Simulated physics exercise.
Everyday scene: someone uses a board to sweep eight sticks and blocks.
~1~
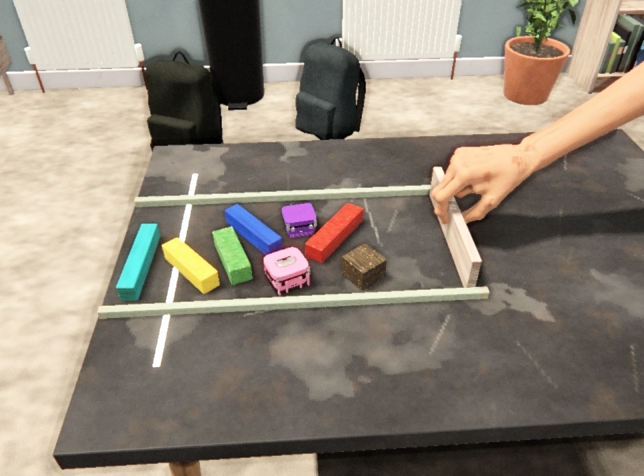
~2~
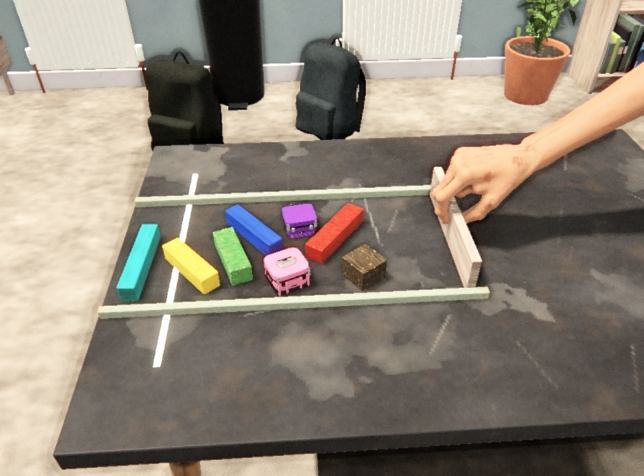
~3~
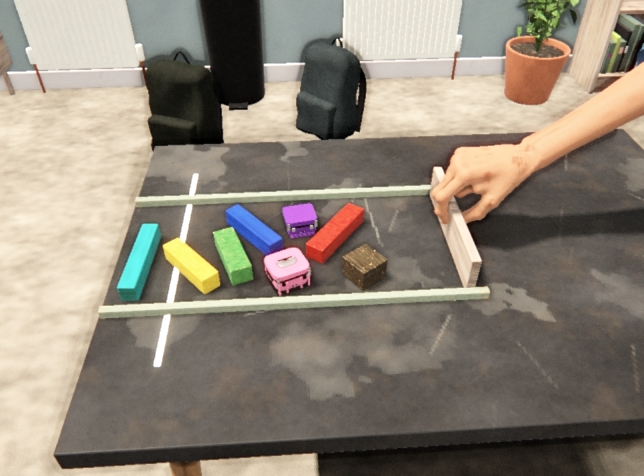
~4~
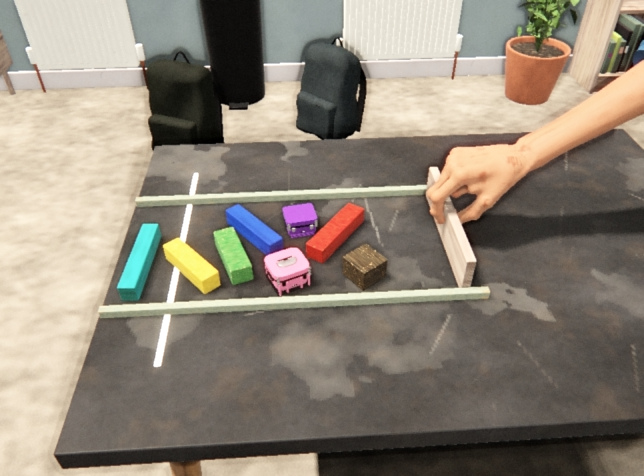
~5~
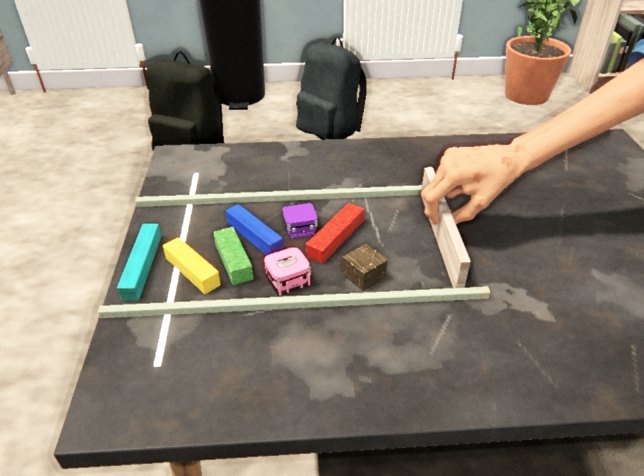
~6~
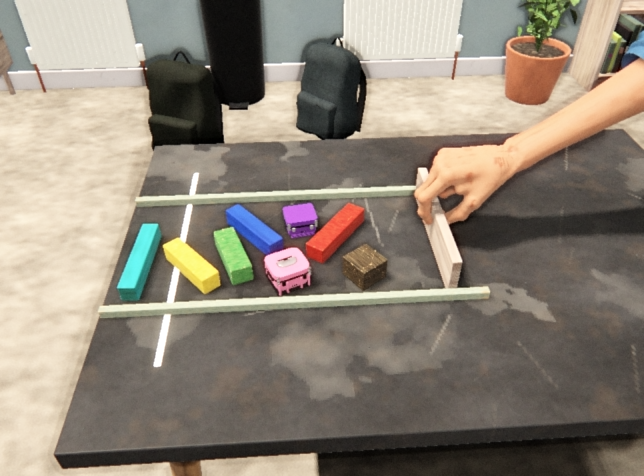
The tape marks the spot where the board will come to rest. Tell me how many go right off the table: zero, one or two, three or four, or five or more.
The ones that fall? Three or four of them, I think.
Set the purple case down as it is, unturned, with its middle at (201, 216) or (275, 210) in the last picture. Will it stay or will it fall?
At the first spot the purple case hangs on; at the second it hangs on.
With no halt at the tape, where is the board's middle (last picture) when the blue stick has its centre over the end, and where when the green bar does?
Roughly (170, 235); roughly (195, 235).
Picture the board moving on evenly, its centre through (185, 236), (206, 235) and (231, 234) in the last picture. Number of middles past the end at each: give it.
Going through the three places, I get 3, 2 and 1.
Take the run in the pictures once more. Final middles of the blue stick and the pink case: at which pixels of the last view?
Final spots - blue stick (133, 229), pink case (121, 276).
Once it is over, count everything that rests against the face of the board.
Counting them up gives 2.
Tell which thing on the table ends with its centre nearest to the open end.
That would be the blue stick.
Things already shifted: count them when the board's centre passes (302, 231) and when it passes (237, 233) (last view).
First 7 and then 8.
A little later, none off yet; turquoise stick at rest near (141, 260); yellow bar at rest near (191, 265); green bar at rest near (233, 255).
Next, none off yet; turquoise stick at rest near (139, 260); yellow bar shifted a little near (154, 268); green bar shifted about its own width near (178, 254).
When it is over, the number that fall off is three or four; down, green bar, yellow bar and turquoise stick.
